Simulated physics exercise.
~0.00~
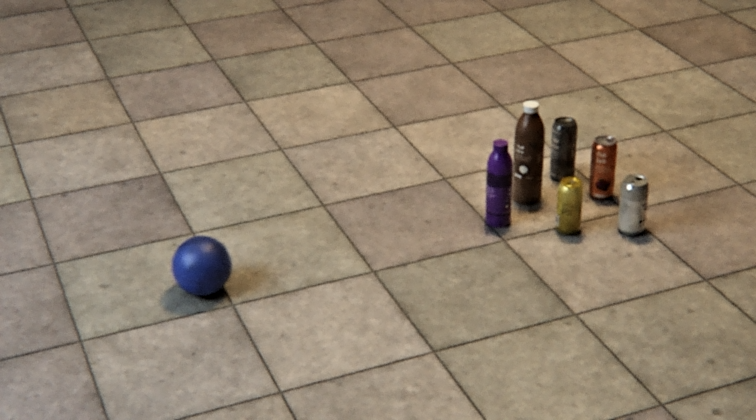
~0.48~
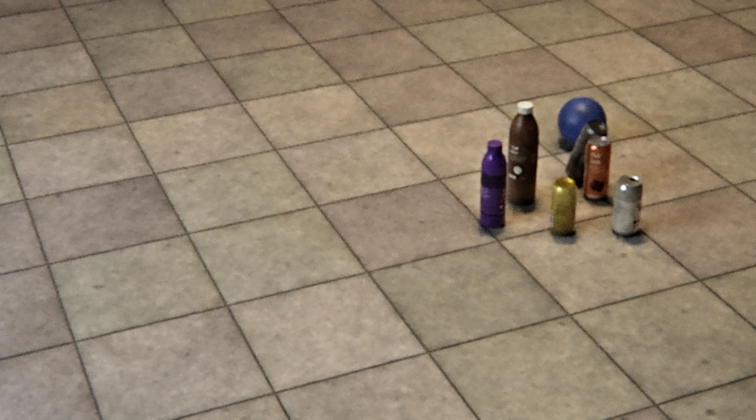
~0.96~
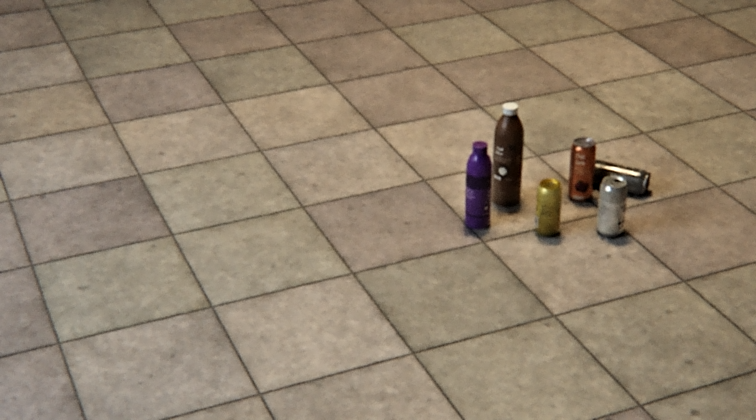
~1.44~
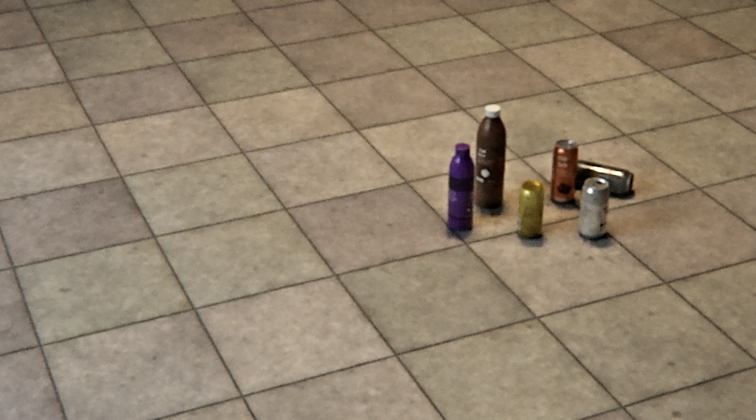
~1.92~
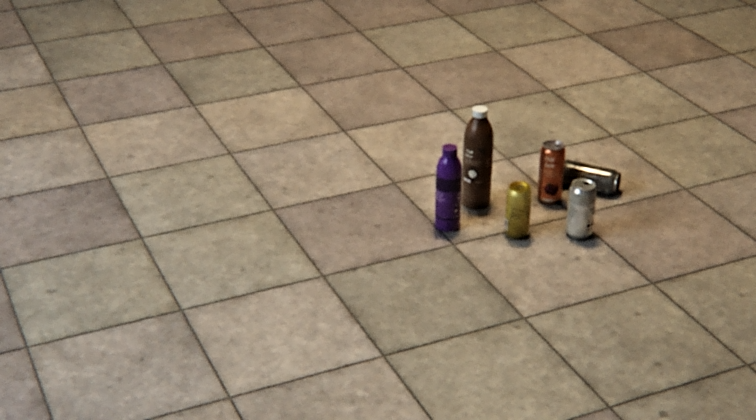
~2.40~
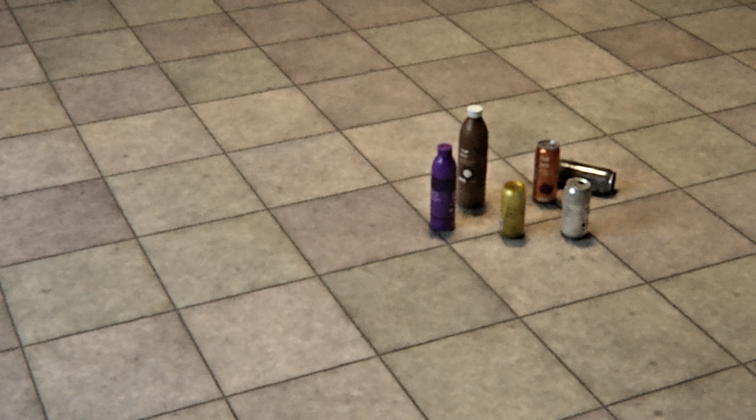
On a tiled floor, a blue ball rolling right toward bottles and cans, the grey can toppling and the other five staying upright.
